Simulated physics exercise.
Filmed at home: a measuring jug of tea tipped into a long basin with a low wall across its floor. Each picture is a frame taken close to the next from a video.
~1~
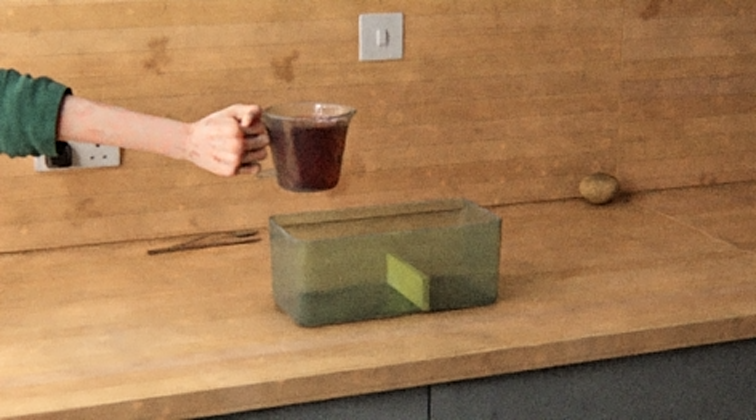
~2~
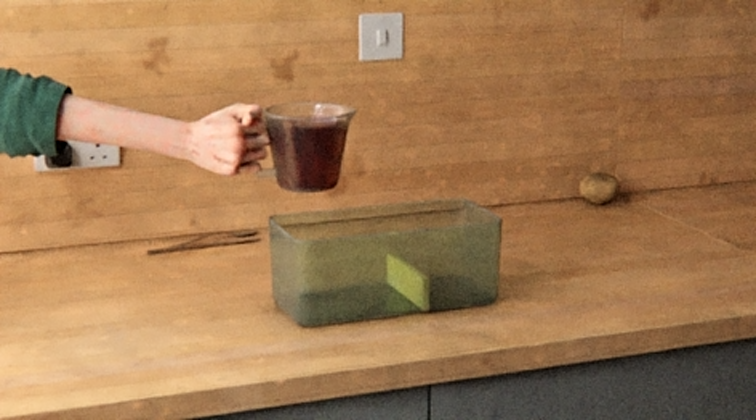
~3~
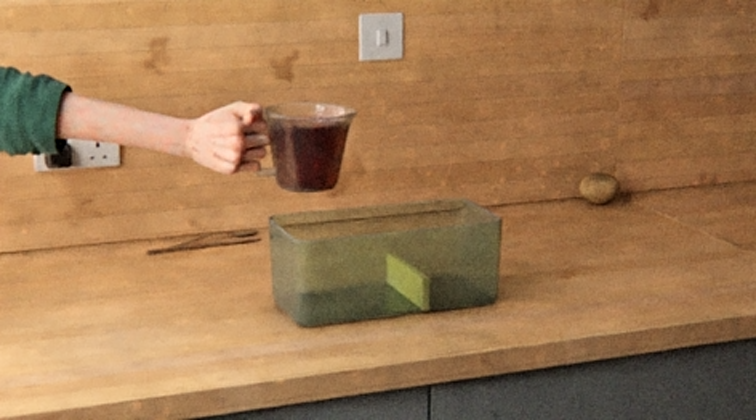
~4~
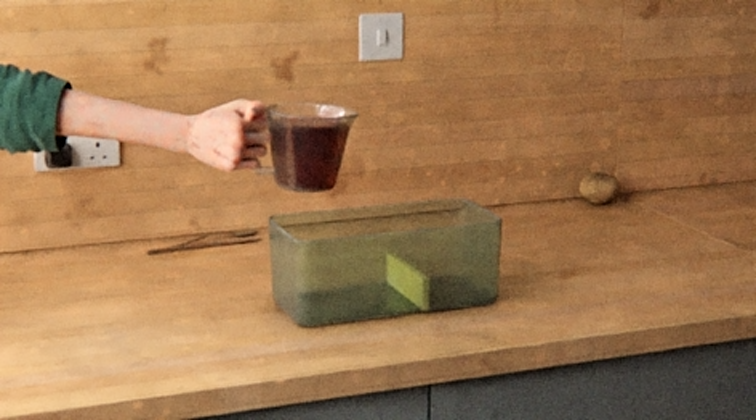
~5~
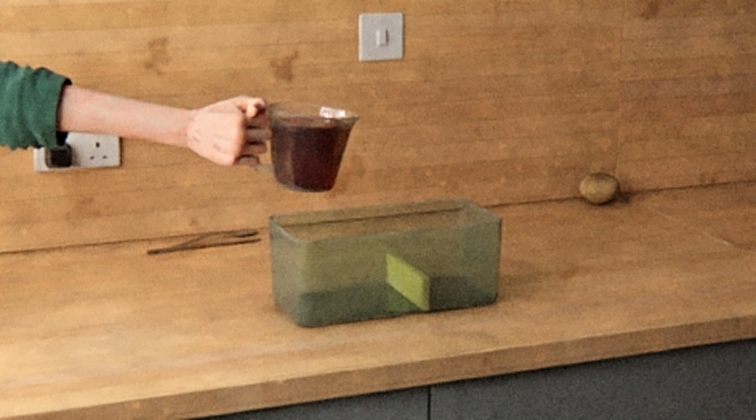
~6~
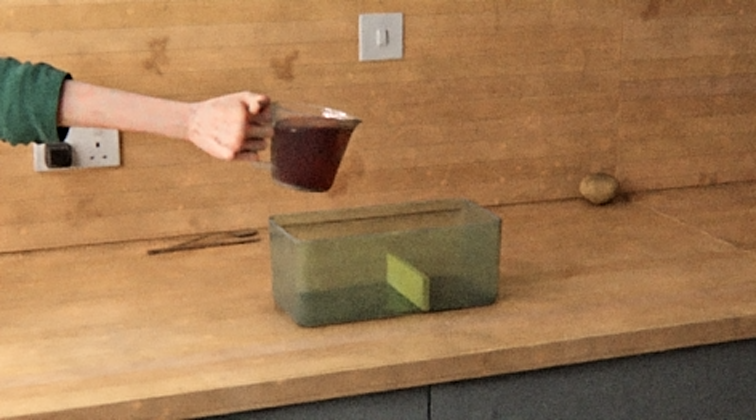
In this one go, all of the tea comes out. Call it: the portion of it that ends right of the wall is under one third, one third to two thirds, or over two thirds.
Under one third.
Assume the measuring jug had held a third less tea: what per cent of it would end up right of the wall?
Close to 5 per cent.
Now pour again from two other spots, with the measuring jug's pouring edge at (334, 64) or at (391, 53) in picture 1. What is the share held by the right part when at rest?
You'd see around 10 per cent, and then around 90 per cent.
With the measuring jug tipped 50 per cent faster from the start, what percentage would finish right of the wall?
Around 15 percent.
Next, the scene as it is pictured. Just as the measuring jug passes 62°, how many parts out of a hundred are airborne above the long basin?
Near 20 parts in a hundred.
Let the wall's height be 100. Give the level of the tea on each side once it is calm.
Left part: 40 per cent; right part: 20.
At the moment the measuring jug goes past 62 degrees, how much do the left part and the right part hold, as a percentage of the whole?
5 % left, 0 % right.
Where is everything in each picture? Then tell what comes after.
Tilt 0°; pouring edge (355, 109); surface from (268, 124) to (344, 119); the long basin's rim runs from (281, 230) to (484, 210); the wall's top is at (407, 266), in the first frame.
Tilt 0°; pouring edge (356, 109); surface from (268, 124) to (344, 120), in the second frame.
Tilt 2°; pouring edge (356, 111); surface from (269, 124) to (345, 120), in the third frame.
Tilt 4°; pouring edge (358, 113); surface from (270, 123) to (346, 121), in the fourth frame.
Tilt 7°; pouring edge (359, 115); surface from (271, 124) to (348, 121), in the fifth frame.
Tilt 11°; pouring edge (361, 119); surface from (273, 125) to (351, 121), in the sixth frame.
A moment on, the measuring jug is tipped part way and 73 per cent is still to pour, 6 is left of the wall and 2 right of it.
Next, the measuring jug is tipped on its side and 21 per cent is still to pour, 41 is left of the wall and 23 right of it.
Then the measuring jug is tipped on its side and 1 per cent is still to pour, 72 is left of the wall and 24 right of it.
Later the measuring jug is tipped on its side and 0 per cent is still to pour, 74 is left of the wall and 25 right of it.
Finally, 74 per cent lies left of the wall, 25 right of it and 1 outside.
